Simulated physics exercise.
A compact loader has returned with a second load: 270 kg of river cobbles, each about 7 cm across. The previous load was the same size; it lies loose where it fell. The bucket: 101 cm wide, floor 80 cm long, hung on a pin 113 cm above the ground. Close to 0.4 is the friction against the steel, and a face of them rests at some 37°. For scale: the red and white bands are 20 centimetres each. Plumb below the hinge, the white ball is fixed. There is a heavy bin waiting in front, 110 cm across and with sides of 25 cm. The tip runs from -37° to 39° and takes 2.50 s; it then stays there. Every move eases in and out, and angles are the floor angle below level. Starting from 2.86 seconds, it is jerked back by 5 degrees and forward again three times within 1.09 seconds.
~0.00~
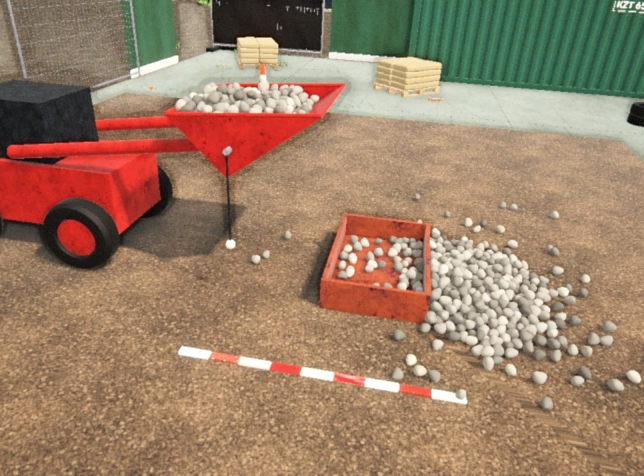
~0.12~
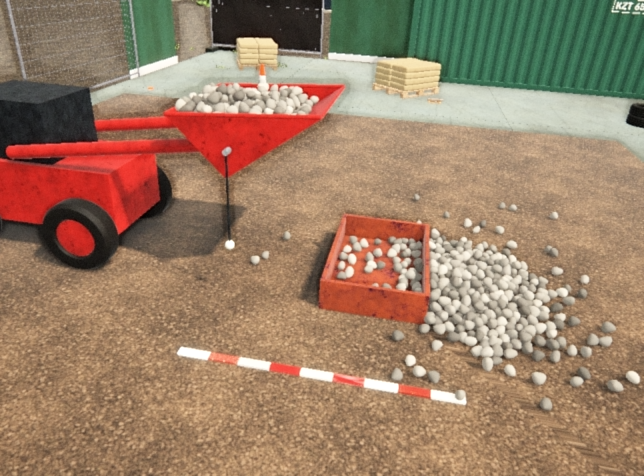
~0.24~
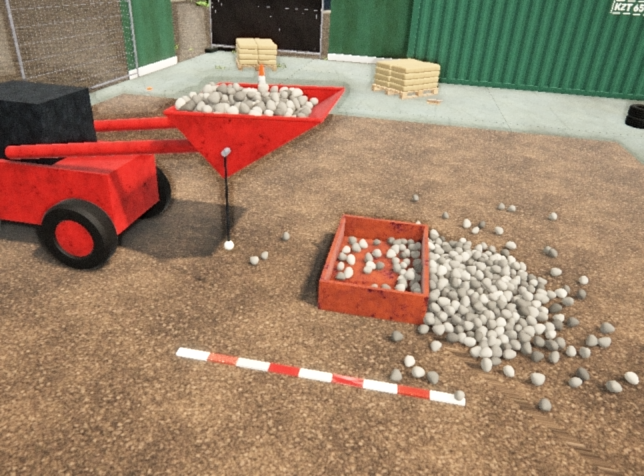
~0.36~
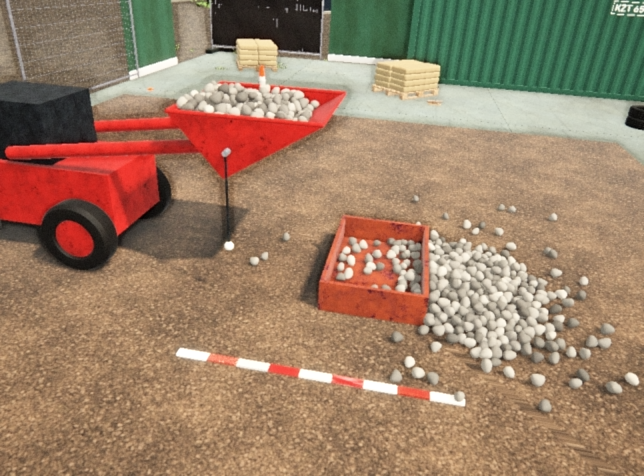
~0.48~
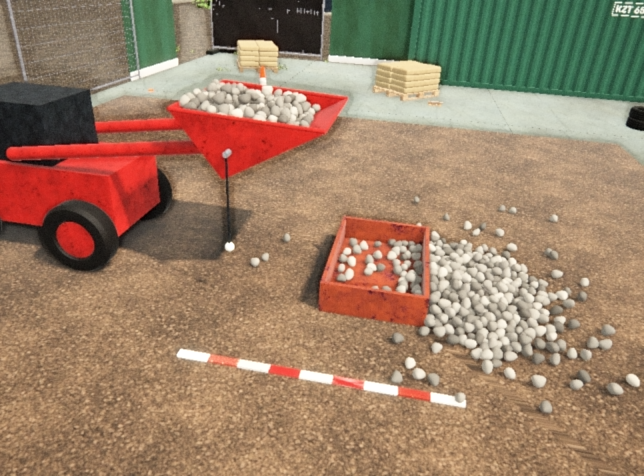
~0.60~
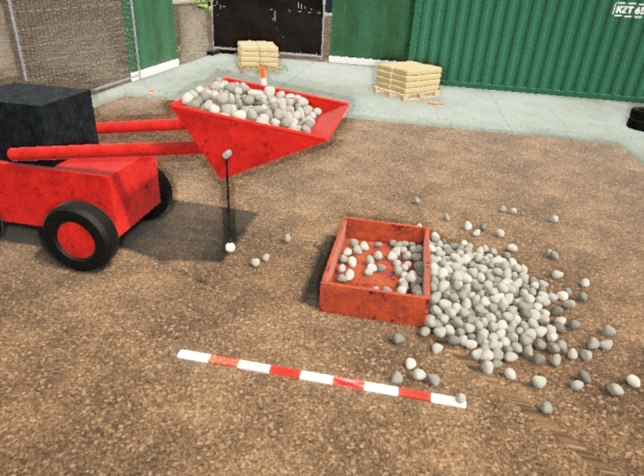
The red bucket full of grey stones tilted slightly, its front lip dipping a little, while the red cart, the low red bin and the stones scattered around it stayed still.
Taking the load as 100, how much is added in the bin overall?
Some 73 out of 100 is added.
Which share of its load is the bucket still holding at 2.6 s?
That works out to about 5 %.
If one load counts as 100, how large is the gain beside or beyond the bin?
I'd estimate some 0 per cent.
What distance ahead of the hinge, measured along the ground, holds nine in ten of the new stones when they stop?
I'd say close to 120 centimetres ahead of it.
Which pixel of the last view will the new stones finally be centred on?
Near (360, 262).
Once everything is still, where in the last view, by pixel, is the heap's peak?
I'd say somewhere near (364, 247).
After 1.9 s the floor is at 27°; in per cent of one load, 87 in the bucket, 10 short of the bin, 15 in the bin, 88 beside or beyond the bin; the foremost stones are at (612, 309).
After 2.6 s the floor is at 39°; in per cent of one load, 5 in the bucket, 32 short of the bin, 74 in the bin, 90 beside or beyond the bin; the foremost stones are at (612, 309).
After 4.4 s the floor is at 39°; in per cent of one load, 0 in the bucket, 26 short of the bin, 85 in the bin, 90 beside or beyond the bin; the foremost stones are at (612, 309).
After 6.8 s the floor is at 39°; in per cent of one load, 0 in the bucket, 26 short of the bin, 85 in the bin, 90 beside or beyond the bin; the foremost stones are at (612, 309). Net gain in the bin, 73.
